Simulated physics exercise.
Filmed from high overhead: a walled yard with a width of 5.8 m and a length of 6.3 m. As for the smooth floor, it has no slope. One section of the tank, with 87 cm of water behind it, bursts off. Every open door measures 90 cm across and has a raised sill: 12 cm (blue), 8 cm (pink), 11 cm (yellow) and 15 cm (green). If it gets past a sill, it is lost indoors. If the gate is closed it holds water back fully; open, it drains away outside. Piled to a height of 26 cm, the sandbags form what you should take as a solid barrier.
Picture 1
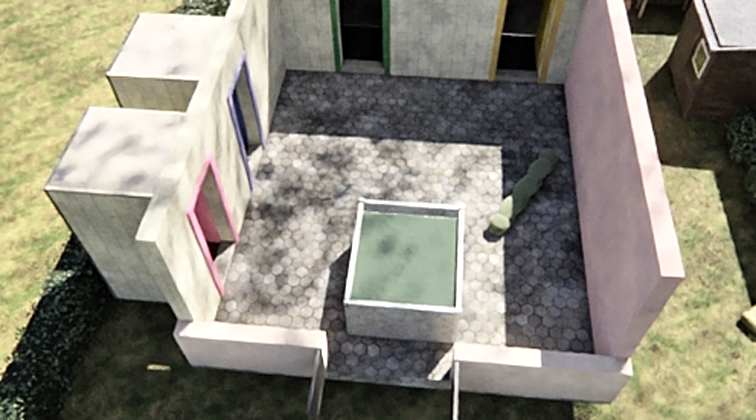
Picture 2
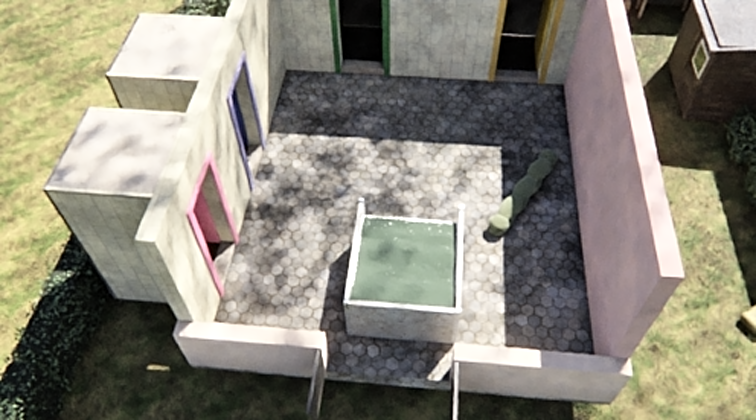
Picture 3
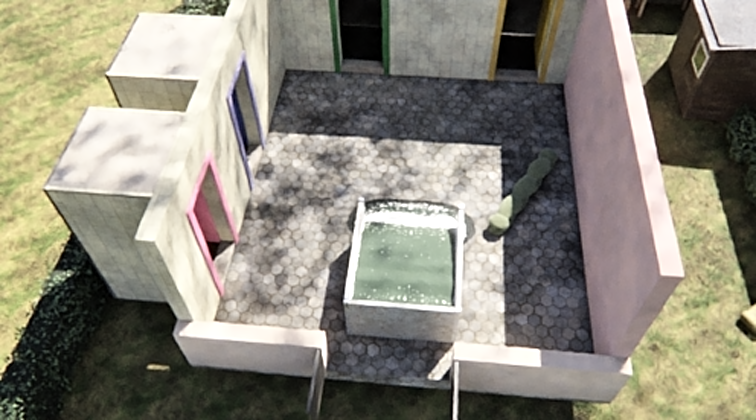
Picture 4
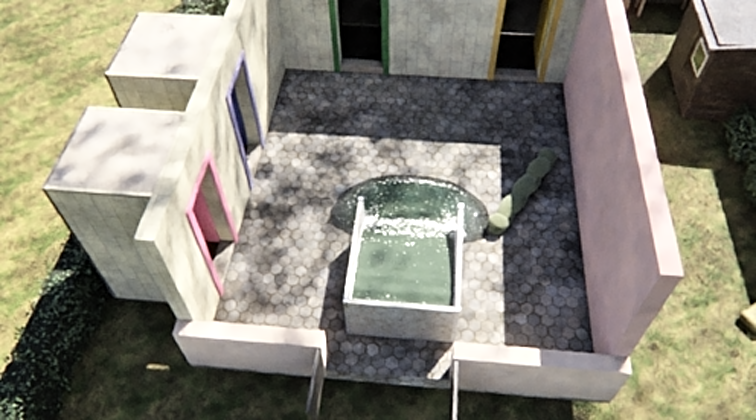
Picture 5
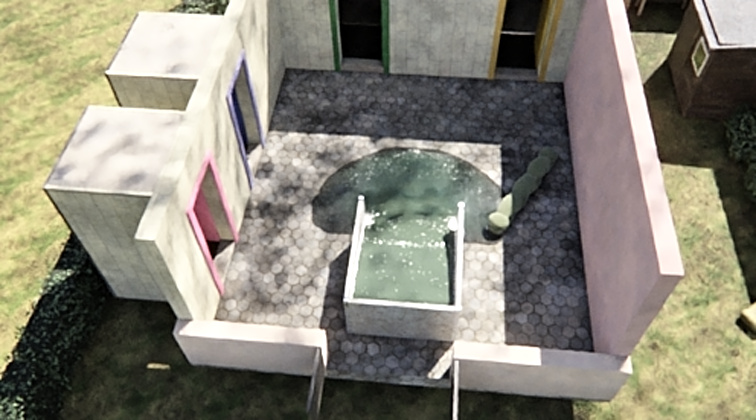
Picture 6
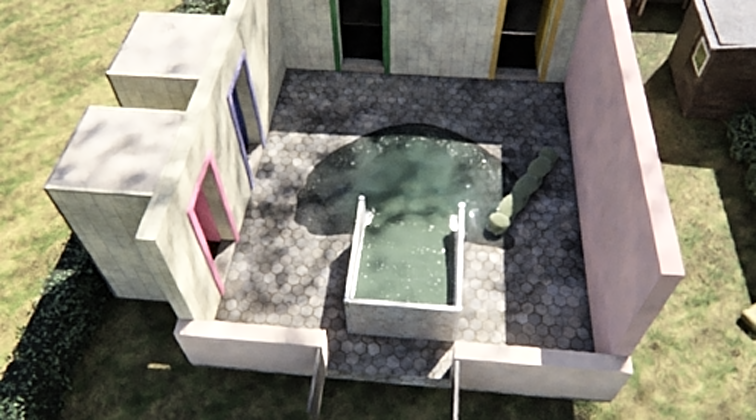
Water in a square tank burst out through its far side and poured onto the paved floor of a walled yard, spreading in a widening rounded pool that reached the green sandbags on the right.
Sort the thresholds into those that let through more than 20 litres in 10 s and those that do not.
Sorted: Blue door does not; pink door does not; yellow door lets more through; green door lets more through.
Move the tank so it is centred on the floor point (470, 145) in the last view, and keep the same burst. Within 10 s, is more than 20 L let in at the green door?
So then, green stays inside.
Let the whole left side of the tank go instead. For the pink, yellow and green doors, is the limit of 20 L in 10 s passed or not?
Door by door - pink: Out of bounds, yellow: Within bounds, green: Within bounds.
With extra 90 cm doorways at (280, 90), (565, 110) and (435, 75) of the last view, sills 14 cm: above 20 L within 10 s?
The first one exceeds it, the second one exceeds it, and the third one exceeds it.
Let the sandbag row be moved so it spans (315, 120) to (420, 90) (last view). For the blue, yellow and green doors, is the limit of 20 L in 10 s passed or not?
Door by door: Blue limit kept, yellow limit exceeded, green limit kept.
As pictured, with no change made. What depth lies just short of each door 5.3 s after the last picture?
Blue 7 cm, pink 4 cm, yellow 10 cm, green 10 cm.
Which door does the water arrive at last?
That's the pink door.
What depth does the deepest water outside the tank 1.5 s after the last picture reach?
46 cm or so.
Then, 0.7 s after the last picture water covers 50 % of the floor and is deepest (31 cm) near (433, 77); blue door 2 cm at the sill, 0 L in, pink door not reached, yellow door 6 cm at the sill, 0 L in, green door 21 cm at the sill, 1 L in.
Then, 1.5 s after the last picture water covers 60 % of the floor and is deepest (46 cm) near (557, 83); blue door 5 cm at the sill, 0 L in, pink door not reached, yellow door 22 cm at the sill, 17 L in, green door 27 cm at the sill, 30 L in.
Then, 2.8 s after the last picture water covers 60 % of the floor and is deepest (24 cm) near (287, 69); blue door 4 cm at the sill, 0 L in, pink door not reached, yellow door 21 cm at the sill, 78 L in, green door 18 cm at the sill, 62 L in.
Then, 5.3 s after the last picture water covers 85 % of the floor and is deepest (13 cm) near (455, 185); blue door 7 cm at the sill, 0 L in, pink door 4 cm at the sill, 0 L in, yellow door 10 cm at the sill, 104 L in, green door 10 cm at the sill, 66 L in.
Then, 9.3 s after the last picture water covers 95 % of the floor and is deepest (13 cm) near (208, 343); blue door 6 cm at the sill, 0 L in, pink door 9 cm at the sill, 1 L in, yellow door 6 cm at the sill, 104 L in, green door 6 cm at the sill, 67 L in.
